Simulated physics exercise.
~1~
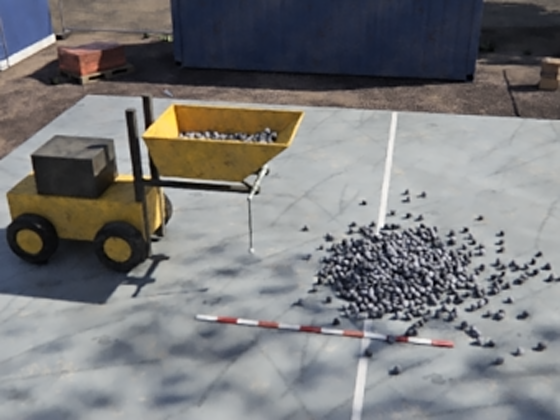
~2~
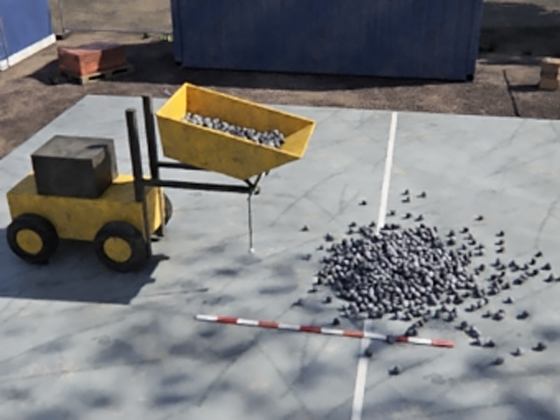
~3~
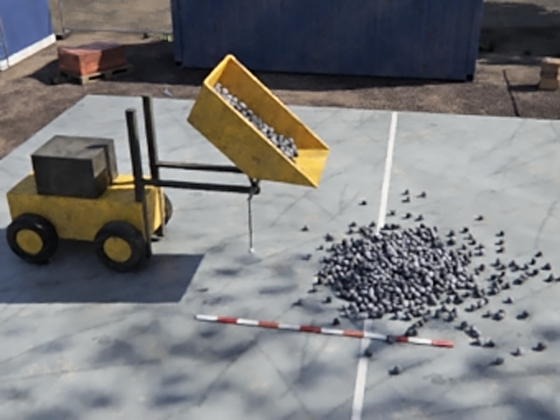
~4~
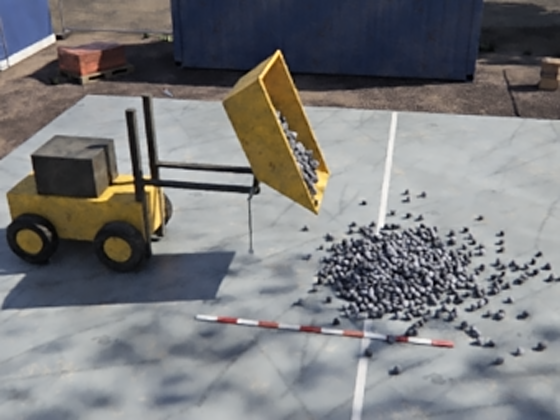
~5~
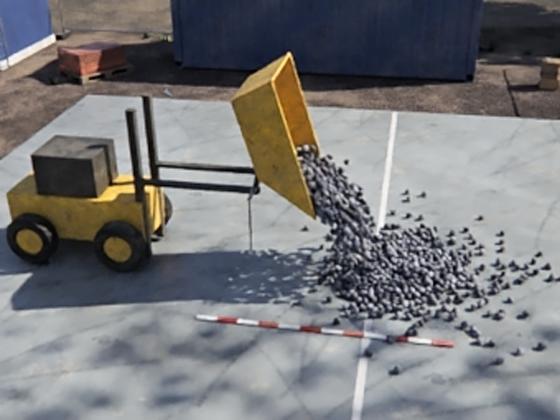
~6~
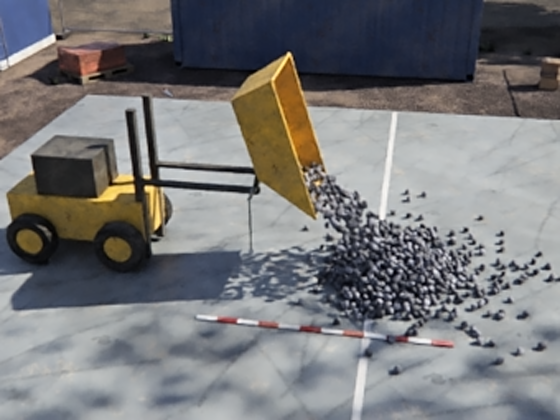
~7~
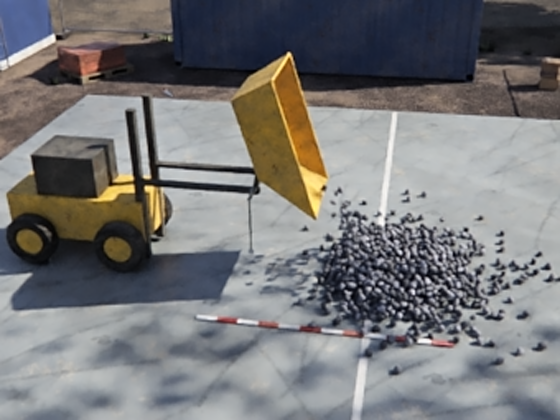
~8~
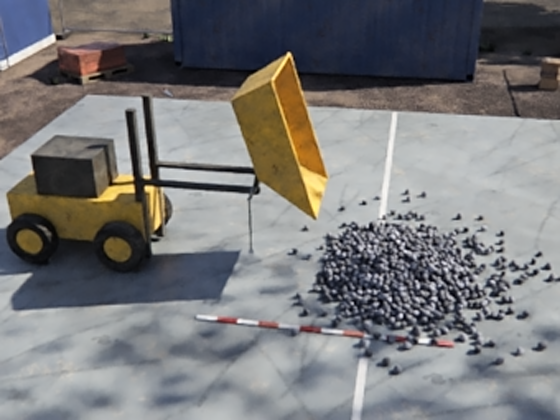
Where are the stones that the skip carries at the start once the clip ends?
At the start they sit up in the raised skip, and by the end they lie lower and further right, on the heap spread across the white line on the ground.
A yellow skip full of small grey stones is held up on the dark arms of a yellow toy-like loader, at the left of a grey paved yard seen from above. A loose heap of similar stones lies to the right across a painted white line, with a red and white staff in front and a blue container behind. The skip tips steeply to the right while the stones slide toward its lower end. They then pour out in a stream onto the heap. Finally the empty skip stays tilted and still above a larger, spread-out heap.
